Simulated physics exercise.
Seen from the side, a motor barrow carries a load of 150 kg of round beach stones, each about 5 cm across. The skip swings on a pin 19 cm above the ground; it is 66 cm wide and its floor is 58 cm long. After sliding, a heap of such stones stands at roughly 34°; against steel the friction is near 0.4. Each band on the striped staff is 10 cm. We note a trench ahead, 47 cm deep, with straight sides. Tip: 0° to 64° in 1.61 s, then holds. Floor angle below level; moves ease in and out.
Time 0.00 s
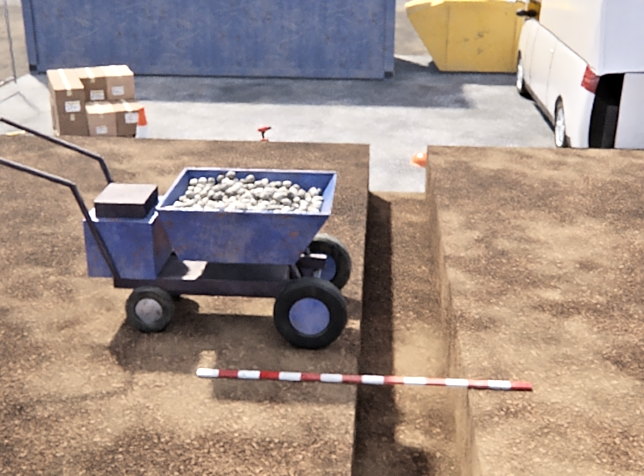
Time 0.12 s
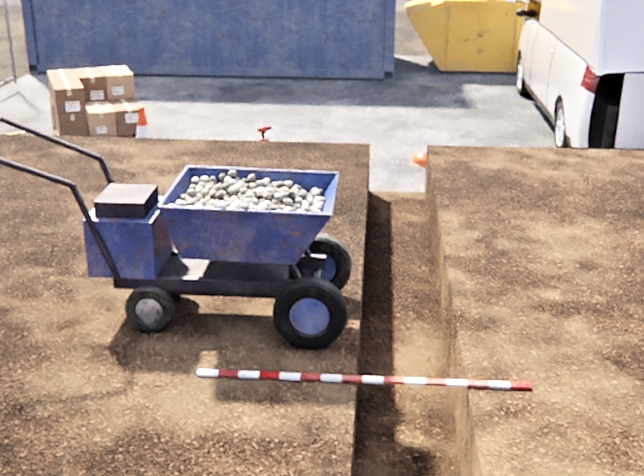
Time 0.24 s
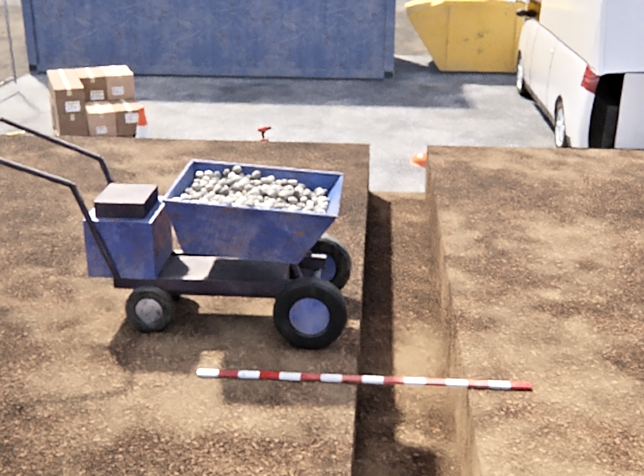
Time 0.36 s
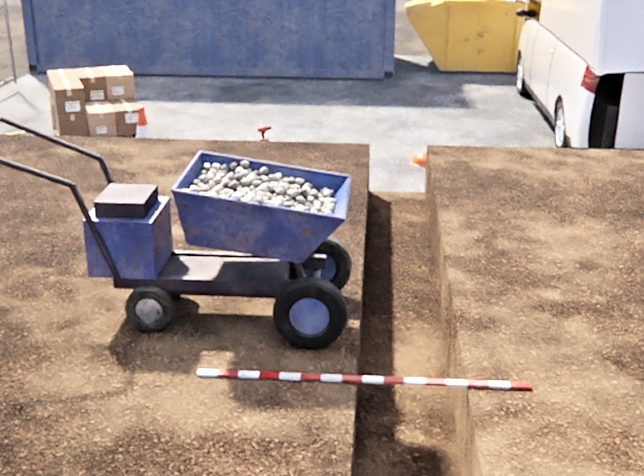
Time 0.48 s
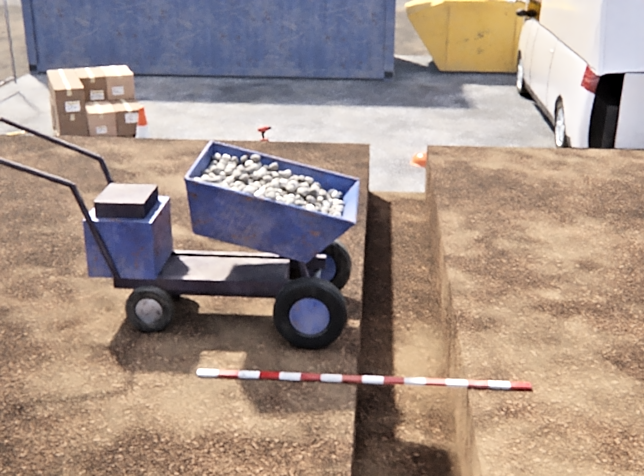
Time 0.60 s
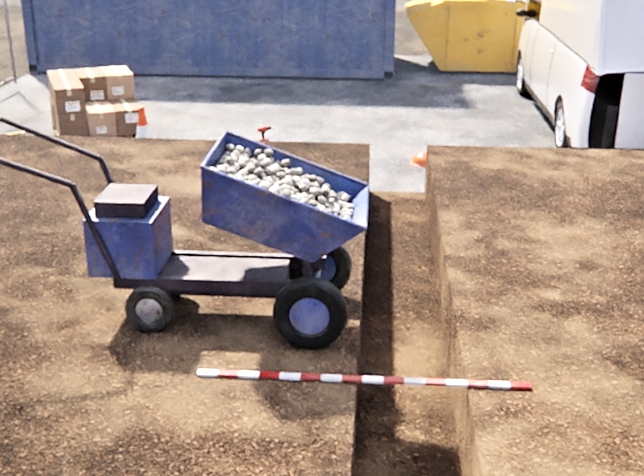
In the video, a blue motor barrow loaded with rounded pale stones stands on brown soil beside a straight-sided trench, and its skip gradually tilts forward to the right, the rear end rising while the wheels stay still.
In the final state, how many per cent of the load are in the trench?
About 56 per cent are in the trench in the final state.
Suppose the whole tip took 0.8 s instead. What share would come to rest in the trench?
Probably about 40 in a hundred.
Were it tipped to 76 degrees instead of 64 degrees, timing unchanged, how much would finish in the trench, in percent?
Then about 55 per cent.
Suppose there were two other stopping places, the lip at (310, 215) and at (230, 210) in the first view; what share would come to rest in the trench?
Near 70 and near 70 percent.
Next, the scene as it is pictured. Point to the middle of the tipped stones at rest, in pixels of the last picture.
Resting centre: About (439, 382).
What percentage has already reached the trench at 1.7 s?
Around 25 per cent of it.
After 1.2 s the floor is at 54°; 99 % in the skip, 1 % in the trench; the foremost stones are at (419, 249).
After 1.7 s the floor is at 64°; 63 % in the skip, 23 % in the trench, 14 % past the trench; the foremost stones are at (515, 316).
After 2.1 s the floor is at 64°; 38 % in the skip, 32 % in the trench, 29 % past the trench; the foremost stones are at (577, 317).
After 4.0 s the floor is at 64°; 14 % in the skip, 56 % in the trench, 29 % past the trench; the foremost stones are at (628, 324).
